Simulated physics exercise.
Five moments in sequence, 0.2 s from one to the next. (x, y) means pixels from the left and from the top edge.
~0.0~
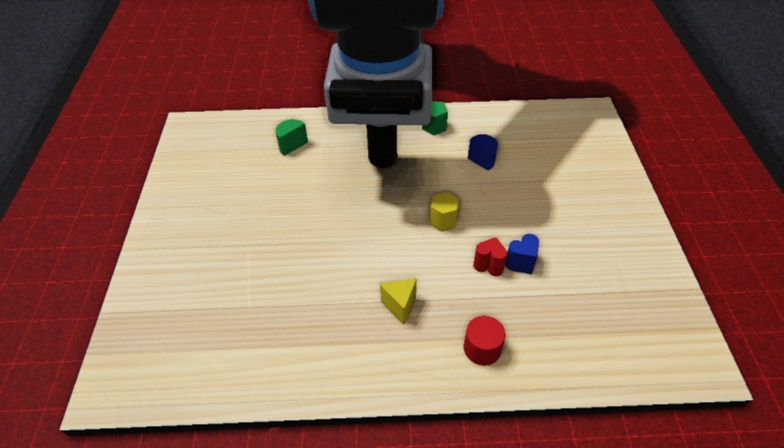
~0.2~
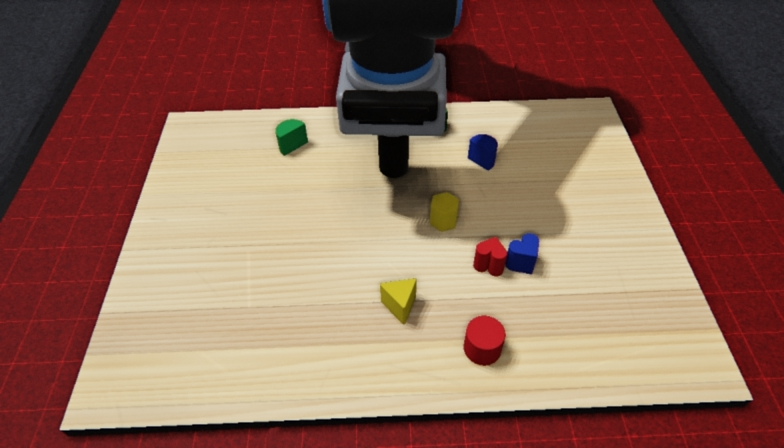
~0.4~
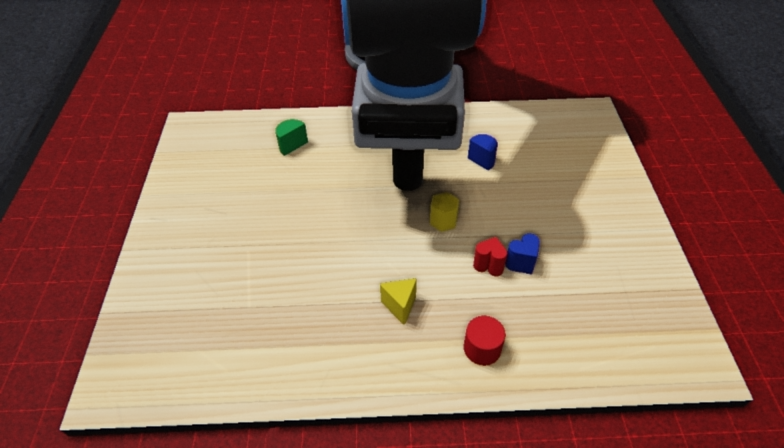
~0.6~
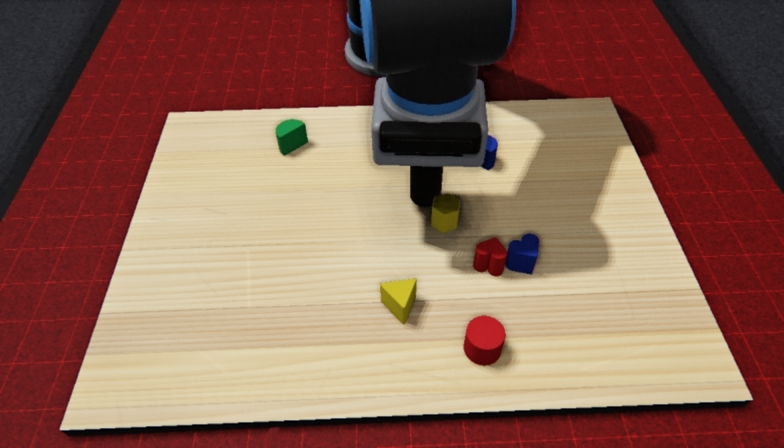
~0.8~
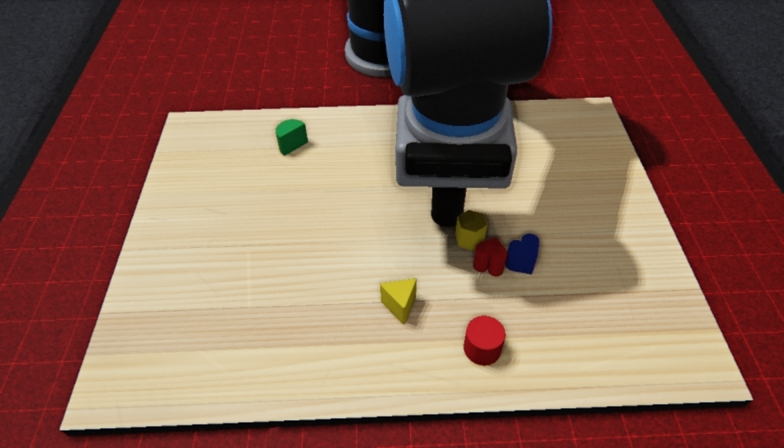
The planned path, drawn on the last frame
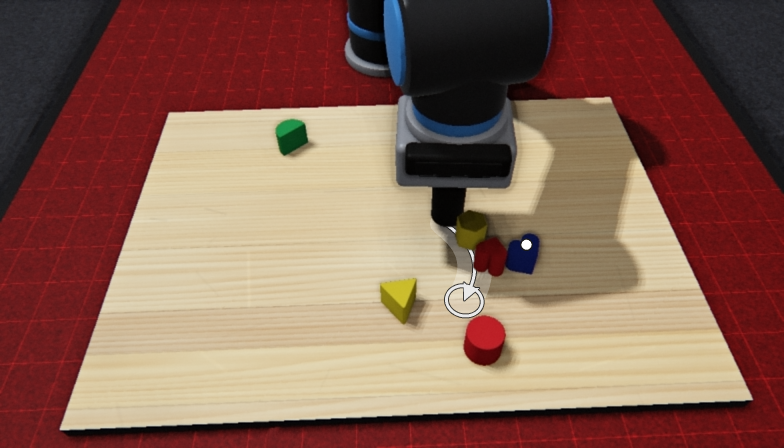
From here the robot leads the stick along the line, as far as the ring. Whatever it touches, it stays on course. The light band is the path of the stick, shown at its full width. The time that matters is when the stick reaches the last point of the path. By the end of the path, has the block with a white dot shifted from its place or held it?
The block with a white dot changes place.
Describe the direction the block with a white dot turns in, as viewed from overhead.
Anticlockwise.
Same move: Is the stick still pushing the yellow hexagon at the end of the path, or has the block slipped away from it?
The stick has moved past the yellow hexagon by the time the path ends.
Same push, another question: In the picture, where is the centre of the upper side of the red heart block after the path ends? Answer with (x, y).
The top centre is at (513, 275).
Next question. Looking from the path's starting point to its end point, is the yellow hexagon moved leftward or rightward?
My answer: Left.
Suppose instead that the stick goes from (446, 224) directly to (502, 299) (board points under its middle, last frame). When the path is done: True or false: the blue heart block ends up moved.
This is true.
Drawn move, from (446, 224) through (467, 245) and (474, 272) to (464, 301); the dot is on the blue heart block.
The first path, step by step. One third of the way, stick at (469, 237); yellow hexagon at (499, 237), turned 25° anticlockwise; red heart block at (501, 258), turned 20° clockwise.
Two thirds of the way, stick at (476, 265); yellow hexagon at (510, 251), turned 45° anticlockwise; red heart block at (513, 275), turned 40° clockwise; blue heart block at (538, 249), turned 40° anticlockwise.
At the end, stick at (466, 292); yellow hexagon at (510, 251), turned 45° anticlockwise; red disc still; red heart block at (513, 275), turned 40° clockwise; blue heart block at (538, 249), turned 40° anticlockwise.
